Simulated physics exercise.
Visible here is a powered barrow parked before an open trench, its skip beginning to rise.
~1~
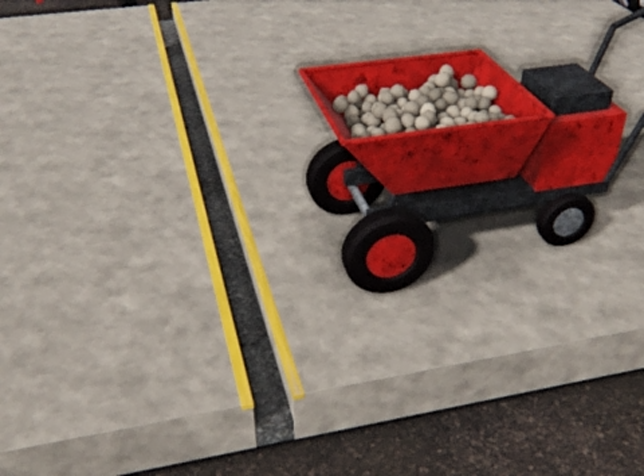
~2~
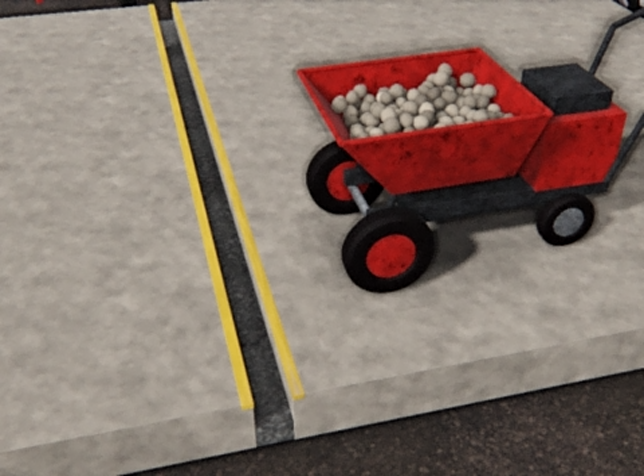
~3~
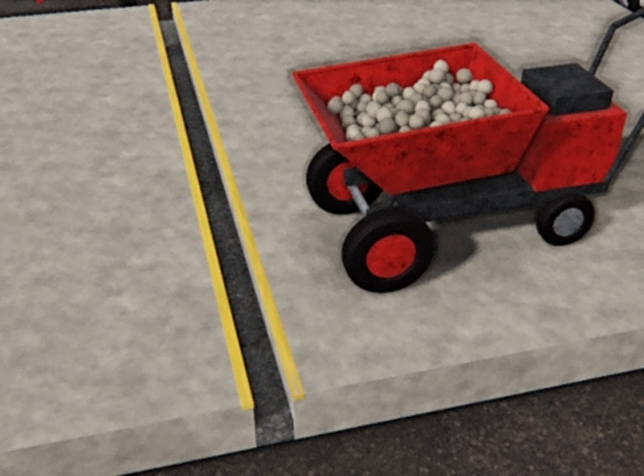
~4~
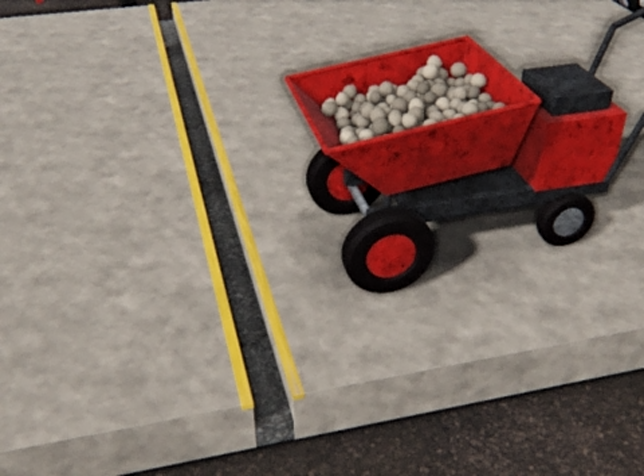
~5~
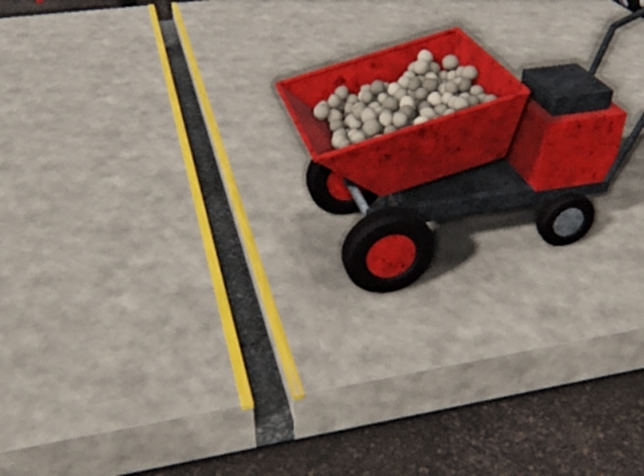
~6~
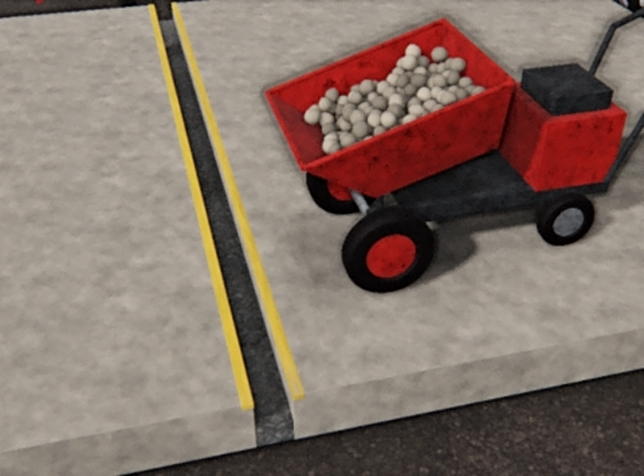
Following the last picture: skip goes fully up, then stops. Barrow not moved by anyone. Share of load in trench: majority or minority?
The portion in the trench is the lesser one.
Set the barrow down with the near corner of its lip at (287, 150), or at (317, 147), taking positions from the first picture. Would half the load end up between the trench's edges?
Try 1 - short of half; try 2 - short of half.
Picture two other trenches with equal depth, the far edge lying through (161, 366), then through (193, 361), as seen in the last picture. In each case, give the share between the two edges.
The first try gives 100 percent, then the second gives 80 percent.
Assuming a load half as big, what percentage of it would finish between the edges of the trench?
I'd put it at about 40 per cent.
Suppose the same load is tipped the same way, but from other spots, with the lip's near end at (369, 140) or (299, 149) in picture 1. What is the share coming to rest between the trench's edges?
50 % and 0 %.
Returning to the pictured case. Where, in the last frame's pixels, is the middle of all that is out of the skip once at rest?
The centre settles at about (181, 266).
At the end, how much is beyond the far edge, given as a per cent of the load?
Roughly 65 percent.
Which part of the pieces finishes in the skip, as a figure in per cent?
Roughly 5 per cent.
Just after the last frame, skip tipped steeply; every one in the skip.
A moment on, skip tipped right over; roughly two thirds in the skip; about a tenth in or heaped over the trench; roughly a third beyond it; just a few falling.
Further on, skip tipped right over; about a tenth in the skip; roughly a quarter in or heaped over the trench; roughly two thirds beyond it.
When it is over, skip tipped right over; just a few in the skip; roughly a quarter in or heaped over the trench; roughly two thirds beyond it.
